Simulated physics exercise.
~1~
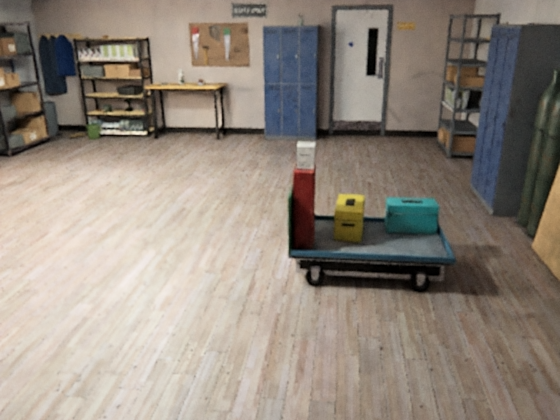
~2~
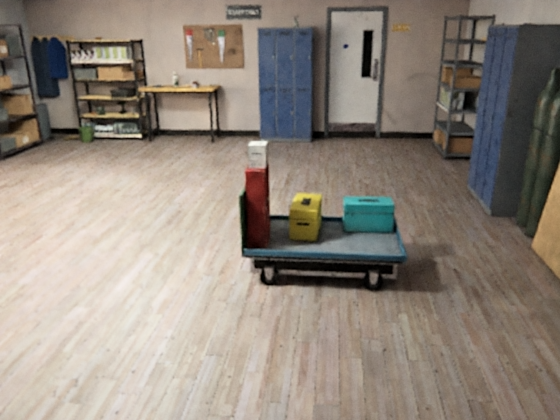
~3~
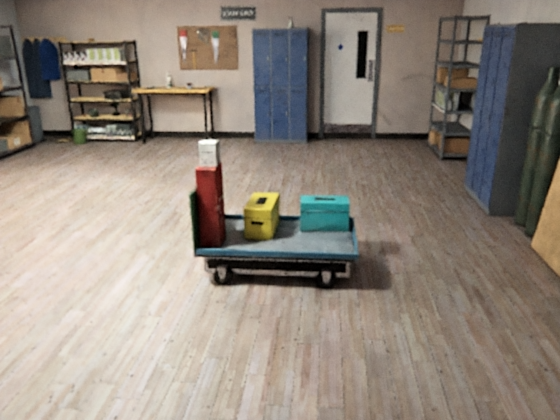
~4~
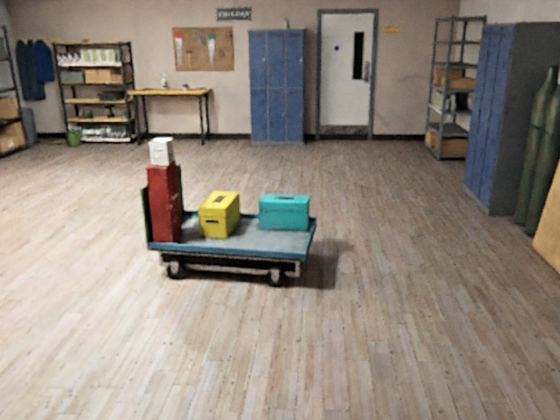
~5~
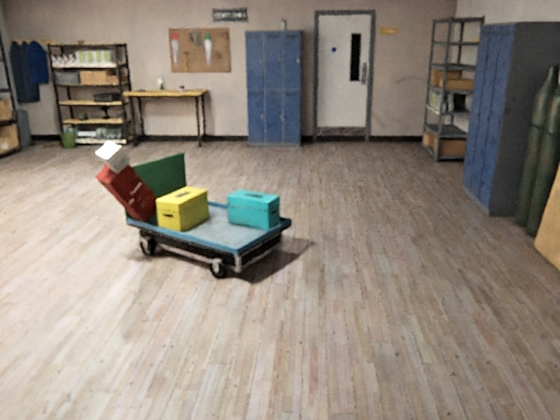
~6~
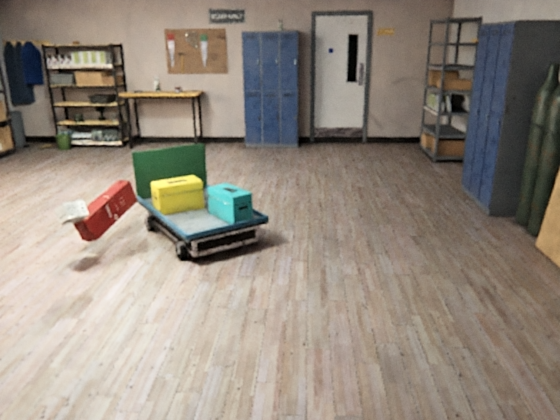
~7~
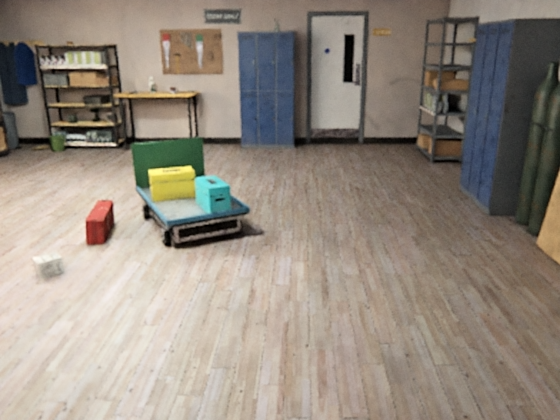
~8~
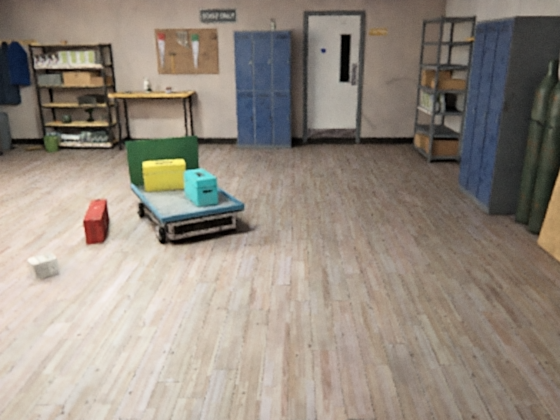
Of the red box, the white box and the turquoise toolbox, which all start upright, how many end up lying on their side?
Two of them do. The red box and the white box end on their sides on the floor, while the turquoise toolbox stays upright on the cart.
